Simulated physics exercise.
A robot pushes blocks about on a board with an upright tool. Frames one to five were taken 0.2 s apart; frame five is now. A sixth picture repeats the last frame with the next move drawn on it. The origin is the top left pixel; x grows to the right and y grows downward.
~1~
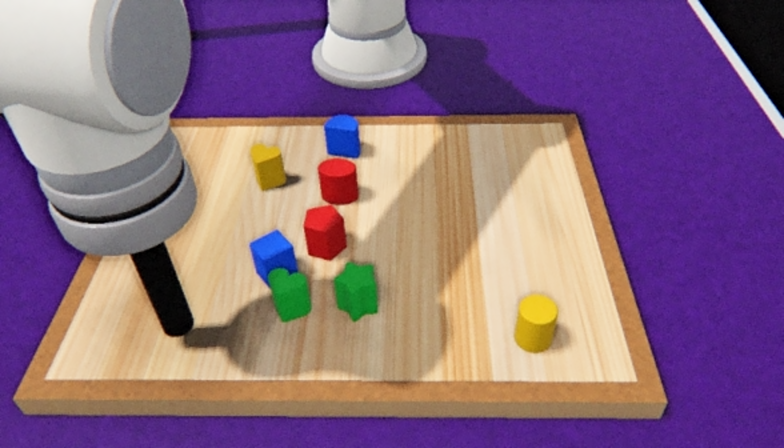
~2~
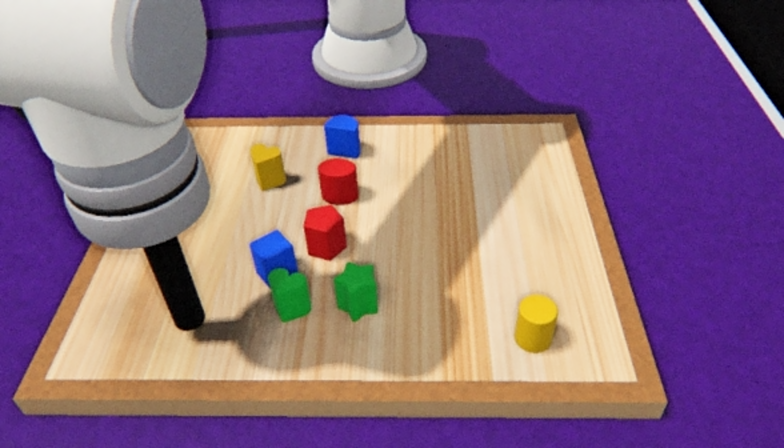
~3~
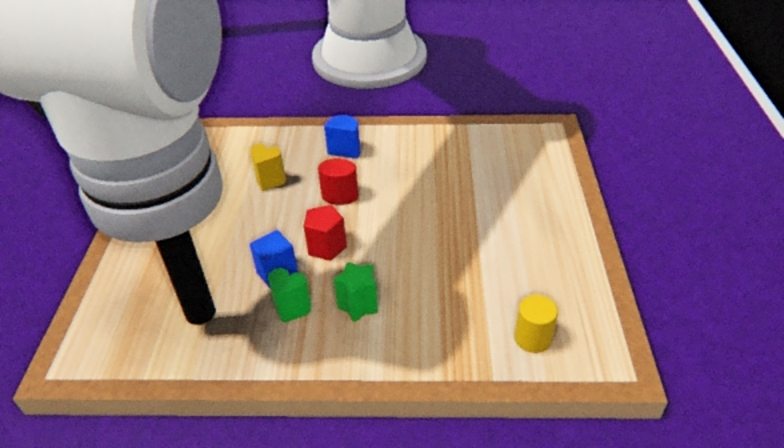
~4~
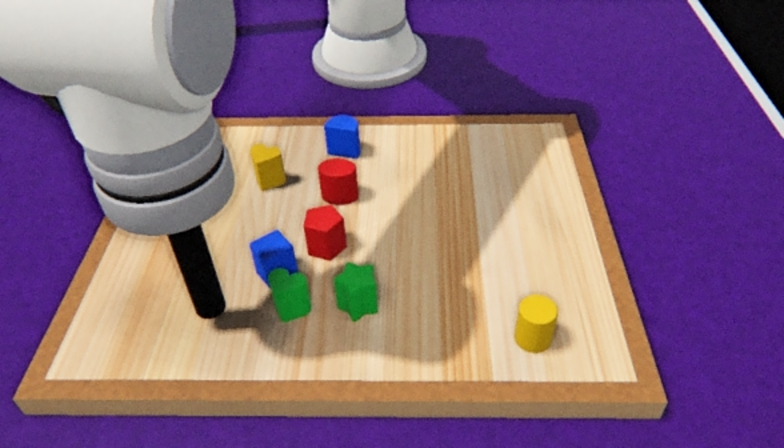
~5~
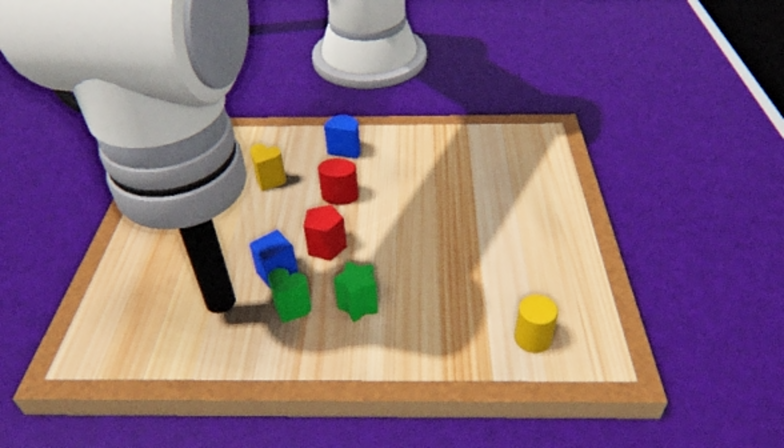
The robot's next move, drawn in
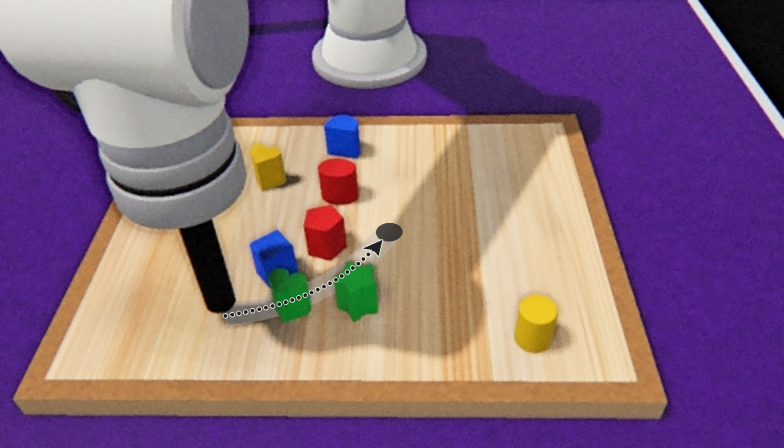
A wooden board with a raised rim lies on a purple surface, seen from above at an angle by a still camera. Blue, red, yellow and green blocks cluster left of centre, a yellow cylinder sits alone at lower right, and a white robot arm holds a black upright tool at left. The arm moves the tool slowly right and slightly away, towards the blue and green blocks, while every block stays still.
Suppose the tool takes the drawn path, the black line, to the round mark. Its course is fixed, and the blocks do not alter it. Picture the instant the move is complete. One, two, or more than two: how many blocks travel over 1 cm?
It will shift just one block.
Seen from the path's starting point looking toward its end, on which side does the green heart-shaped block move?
It heads right.
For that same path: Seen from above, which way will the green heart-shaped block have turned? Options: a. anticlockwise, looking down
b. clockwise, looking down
The answer is b.
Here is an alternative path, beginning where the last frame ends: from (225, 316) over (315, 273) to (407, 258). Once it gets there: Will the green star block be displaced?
I'd say no.
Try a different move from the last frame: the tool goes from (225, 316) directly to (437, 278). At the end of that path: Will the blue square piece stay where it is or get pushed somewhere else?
The block stays on its spot.
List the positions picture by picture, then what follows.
The first frame shows tool tip at (179, 326); block tops, blue square piece at (271, 244); green heart-shaped block at (285, 279); green star block at (356, 275).
The second frame shows tool at (190, 320); blocks unchanged.
The third frame shows tool at (201, 314); blocks unchanged.
The fourth frame shows tool at (211, 308); blocks unchanged.
The fifth frame shows tool at (221, 303); blue square piece at (271, 244); green heart-shaped block at (285, 279); green star block at (356, 275).
Path on the board, from (225, 316) via (294, 300) and (351, 270), ending at (389, 232).
The first path, step by step. One third of the way, tool at (292, 286); green heart-shaped block at (315, 278), turned 50° clockwise.
Two thirds of the way, tool at (350, 256); green heart-shaped block at (327, 278), turned 80° clockwise; green star block at (360, 277).
At the end, tool at (389, 218); blue square piece in place; green heart-shaped block at (327, 278), turned 80° clockwise; green star block at (360, 277).
